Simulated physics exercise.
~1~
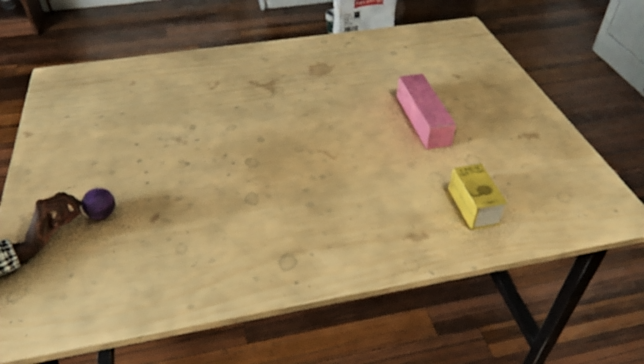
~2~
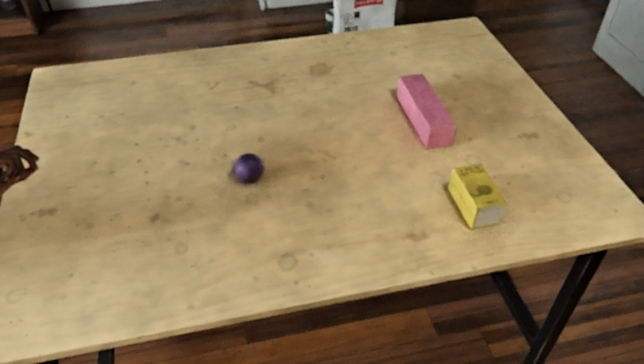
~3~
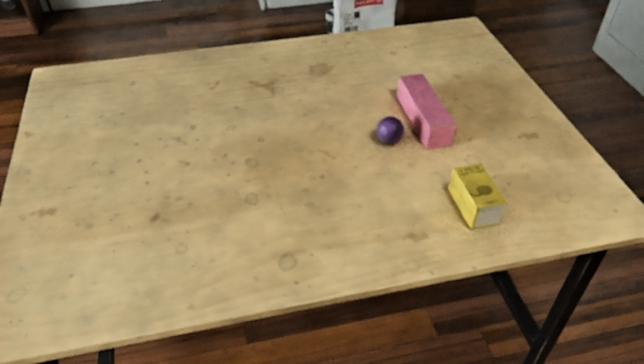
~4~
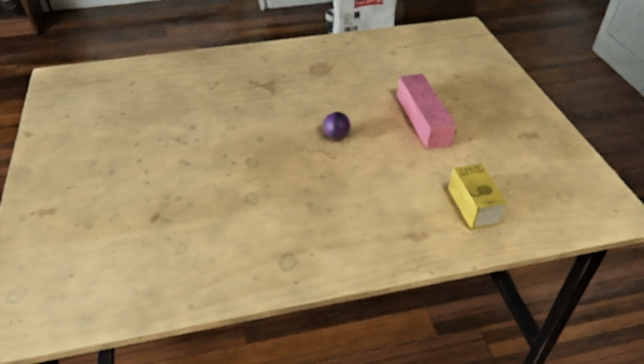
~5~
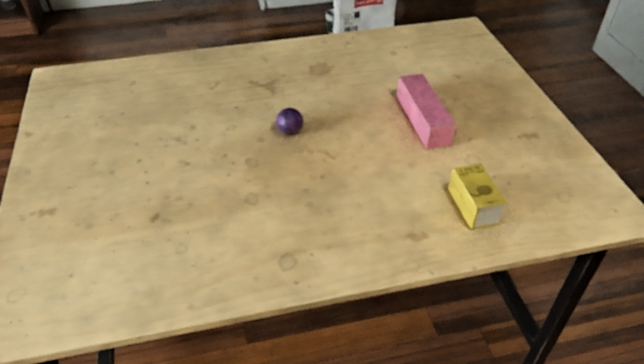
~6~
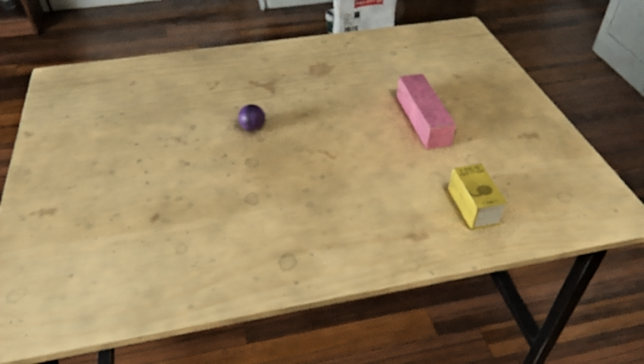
A purple ball rolls right from a hand, bounces off the pink block, and rolls back left.
